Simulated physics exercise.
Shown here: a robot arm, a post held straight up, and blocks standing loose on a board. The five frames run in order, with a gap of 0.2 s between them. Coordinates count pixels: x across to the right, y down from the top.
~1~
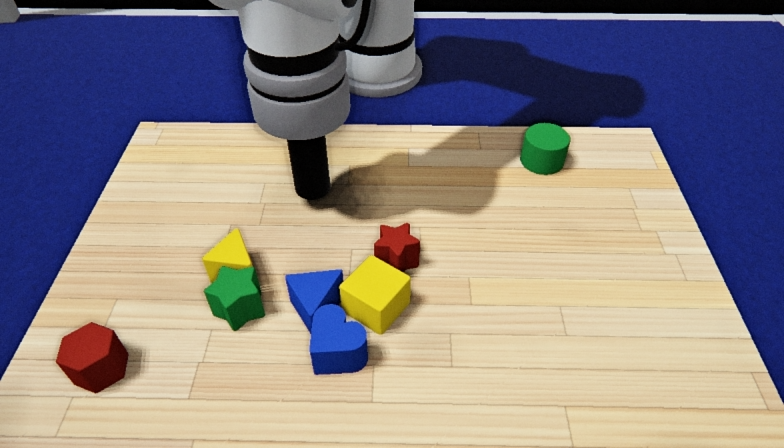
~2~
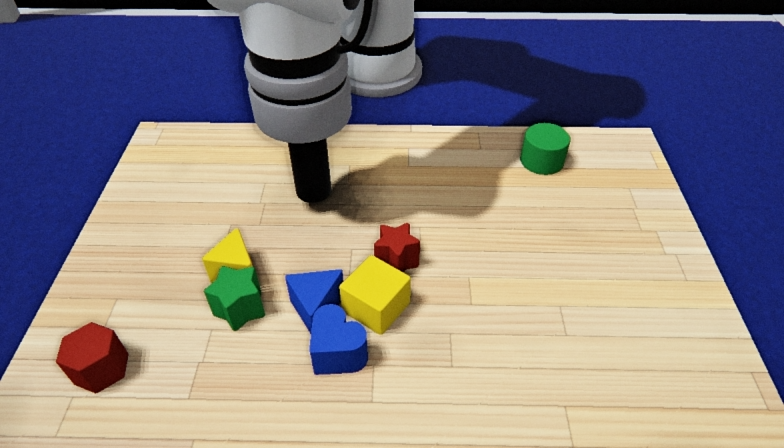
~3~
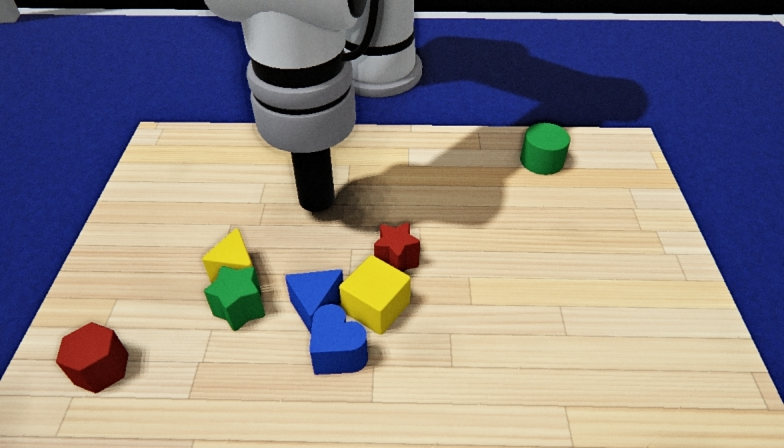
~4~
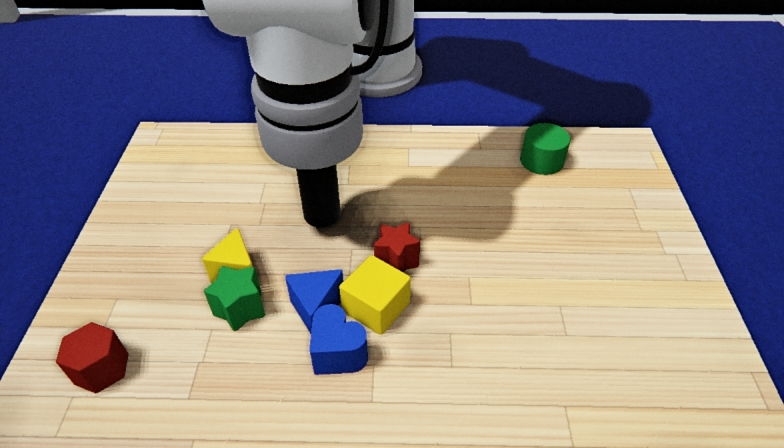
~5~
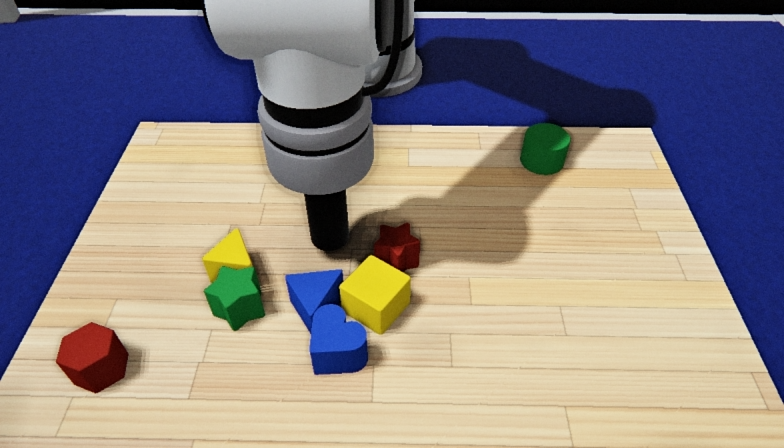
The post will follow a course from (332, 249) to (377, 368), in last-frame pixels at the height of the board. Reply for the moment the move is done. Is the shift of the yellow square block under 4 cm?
That would be a no.
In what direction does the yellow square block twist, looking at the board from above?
The sense of turning is anti-clockwise.
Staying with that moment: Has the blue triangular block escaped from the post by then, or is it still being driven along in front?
I'd say the blue triangular block has slipped off and sits beside or behind the post.
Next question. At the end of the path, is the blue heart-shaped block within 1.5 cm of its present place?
I'd say no.
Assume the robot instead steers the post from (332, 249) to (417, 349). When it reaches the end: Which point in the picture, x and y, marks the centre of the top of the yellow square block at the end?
If I read the scene right, the answer is (420, 372).
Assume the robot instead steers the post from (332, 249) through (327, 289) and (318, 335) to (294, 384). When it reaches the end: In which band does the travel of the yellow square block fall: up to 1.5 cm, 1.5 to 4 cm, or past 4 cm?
Short of 1.5 cm.
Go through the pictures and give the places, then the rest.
Post tip at (313, 188); block tops, blue triangular block at (313, 286); blue heart-shaped block at (335, 330); yellow square block at (375, 281); red star-shaped block at (397, 237), in the first picture.
Post at (314, 191); blocks unchanged, in the second picture.
Post at (317, 200); blocks unchanged, in the third picture.
Post at (322, 215); blocks unchanged, in the fourth picture.
Post at (330, 237); blue triangular block at (313, 286); blue heart-shaped block at (335, 330); yellow square block at (375, 281); red star-shaped block at (397, 237), in the fifth picture.
The first path, step by step. One third of the way, post at (344, 274); blue triangular block at (312, 289), turned 15° clockwise; yellow square block at (378, 284).
Two thirds of the way, post at (359, 313); blue triangular block at (310, 300), turned 70° clockwise; blue heart-shaped block at (334, 340), turned 20° anticlockwise; yellow square block at (407, 314), turned 30° anticlockwise.
At the end, post at (377, 357); blue triangular block at (310, 300), turned 70° clockwise; blue heart-shaped block at (334, 358), turned 25° clockwise; yellow square block at (424, 325), turned 55° anticlockwise; red star-shaped block in place.
